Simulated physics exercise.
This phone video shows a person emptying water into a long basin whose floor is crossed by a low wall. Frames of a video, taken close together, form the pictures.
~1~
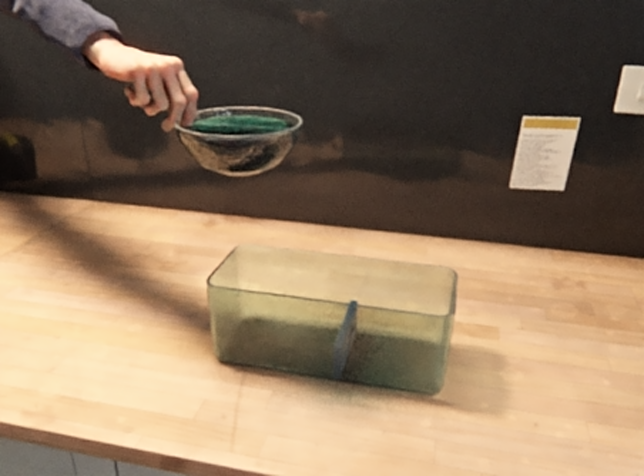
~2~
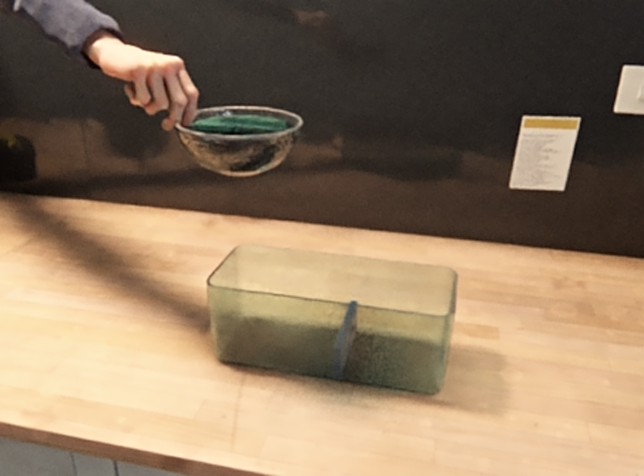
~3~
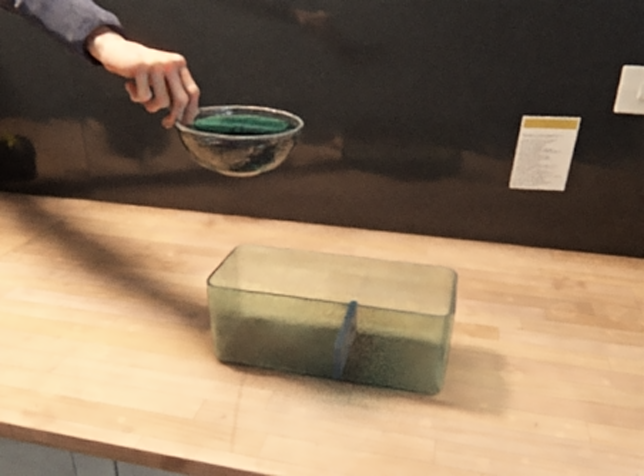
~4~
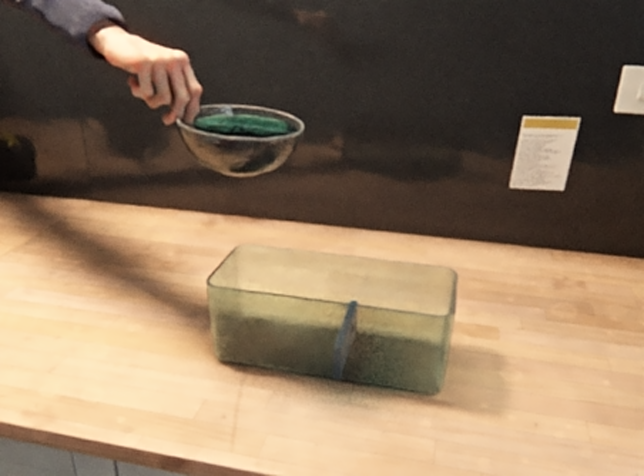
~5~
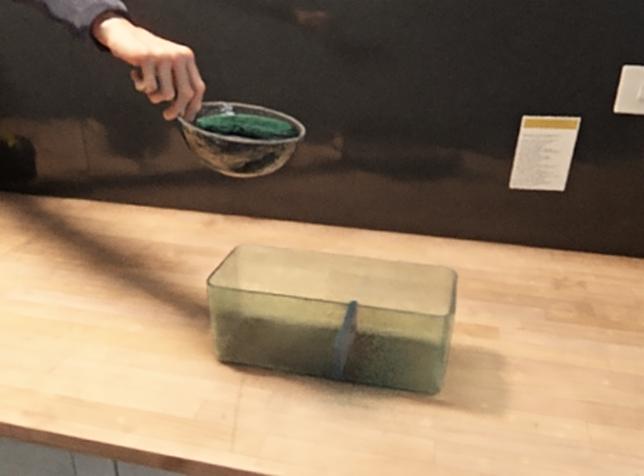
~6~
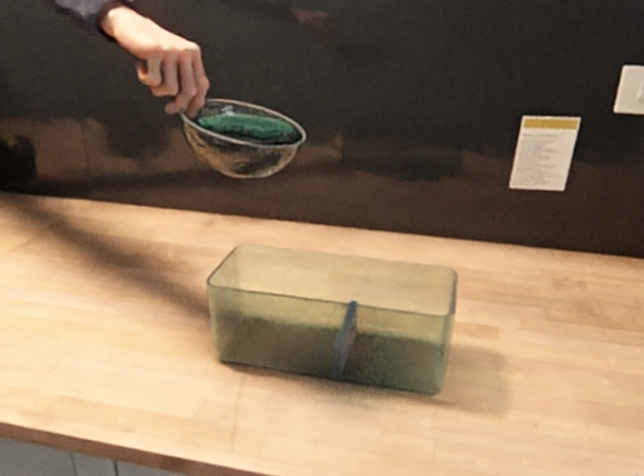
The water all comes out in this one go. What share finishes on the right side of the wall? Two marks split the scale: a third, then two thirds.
Finally a third to two thirds of it is on the right.
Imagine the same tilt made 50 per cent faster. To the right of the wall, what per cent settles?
It comes to some 40 per cent.
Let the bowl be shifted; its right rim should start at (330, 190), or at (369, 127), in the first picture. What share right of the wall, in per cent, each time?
About 70 and 85 per cent.
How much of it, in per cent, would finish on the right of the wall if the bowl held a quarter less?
Estimate: Around 40 per cent.
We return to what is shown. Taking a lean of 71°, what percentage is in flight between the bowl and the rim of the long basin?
Airborne fraction: Approx. 55 %.
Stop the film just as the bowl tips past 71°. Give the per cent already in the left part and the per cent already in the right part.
Left 5, right 10.
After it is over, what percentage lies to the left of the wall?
That works out near 45 in every hundred.
A moment on, the bowl is tipped part way and 28 per cent is still to pour, 5 is left of the wall and 12 right of it.
Next, the bowl is tipped on its side and 0 per cent is still to pour, 38 is left of the wall and 54 right of it.
Then the bowl is tipped on its side and 0 per cent is still to pour, 44 is left of the wall and 53 right of it.
Later the bowl is tipped on its side and 0 per cent is still to pour, 44 is left of the wall and 53 right of it.
At rest 44 per cent lies left of the wall, 53 right of it and 2 outside.
